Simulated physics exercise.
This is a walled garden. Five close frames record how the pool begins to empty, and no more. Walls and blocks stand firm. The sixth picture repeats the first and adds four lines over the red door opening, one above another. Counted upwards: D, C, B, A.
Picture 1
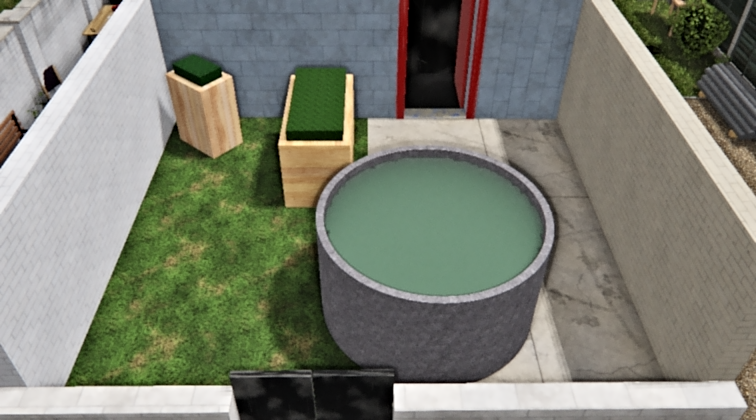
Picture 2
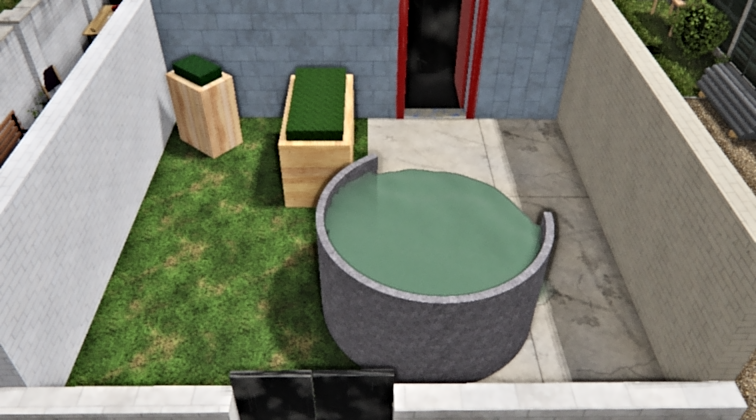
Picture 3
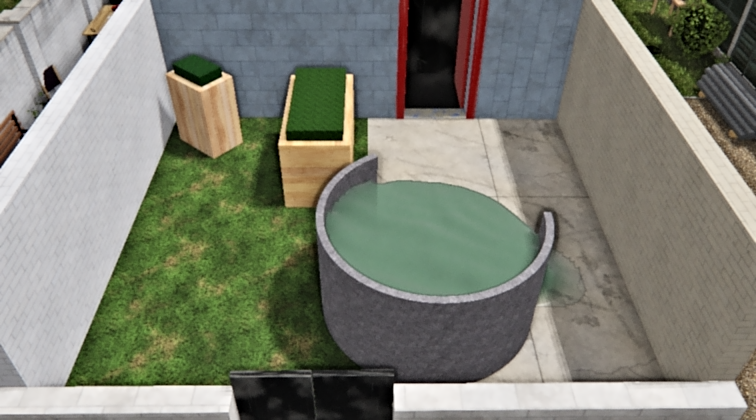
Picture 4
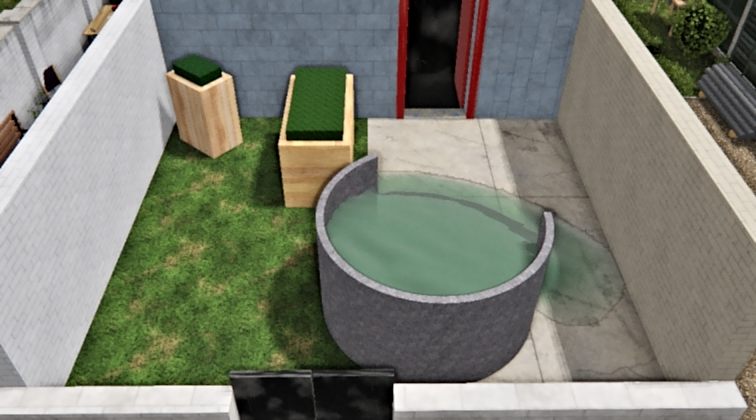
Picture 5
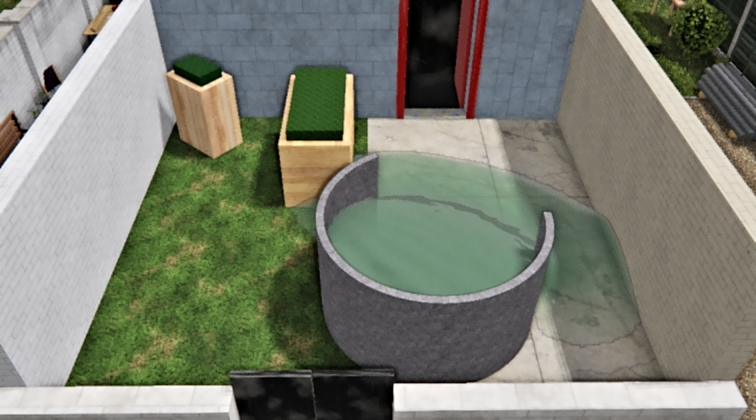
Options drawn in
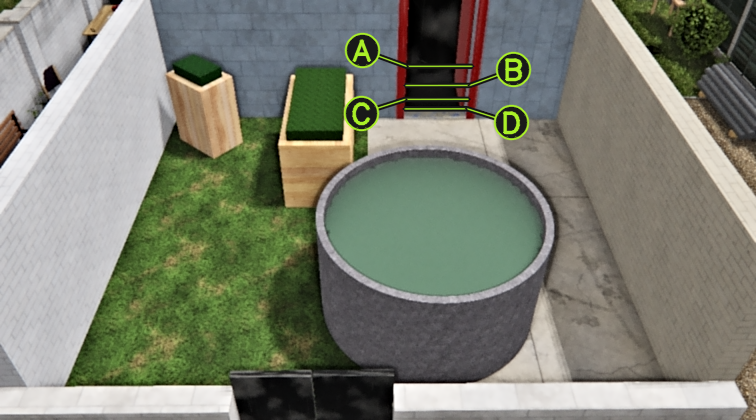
At first, greenish water rests in a round grey pool inside a walled garden with grass, wooden planters and a red doorway. Then the back part of the pool's wall disappears, and water pours out across the paving, spreading to the right and back, then reaching the grass edge on the left.
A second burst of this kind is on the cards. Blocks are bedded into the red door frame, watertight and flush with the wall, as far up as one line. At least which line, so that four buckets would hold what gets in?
The answer is height B.
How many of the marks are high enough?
Two of the four.
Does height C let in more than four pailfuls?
Yes, it does.
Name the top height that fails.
That would be C.
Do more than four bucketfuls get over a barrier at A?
No, that is safe.
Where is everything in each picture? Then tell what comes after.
Water in the pool at rest, its middle at (433, 219); foot of the red doorway at (435, 118); shut gate at (313, 381).
Water covers 3 % of the ground and shows as far out as (542, 287).
Water covers 8 % of the ground and shows as far out as (555, 282).
Water covers 17 % of the ground and shows as far out as (612, 280).
Water covers 26 % of the ground and shows as far out as (296, 206).
On the marked copy, A at (439, 66); B at (437, 85); C at (436, 99); D at (436, 108); from the bottom up D, C, B, A.
With A, nothing gets over.
With B, a splash gets over, under a bucket.
With C, about 11 bucketfuls get in.
With D, dozens of bucketfuls pour in.
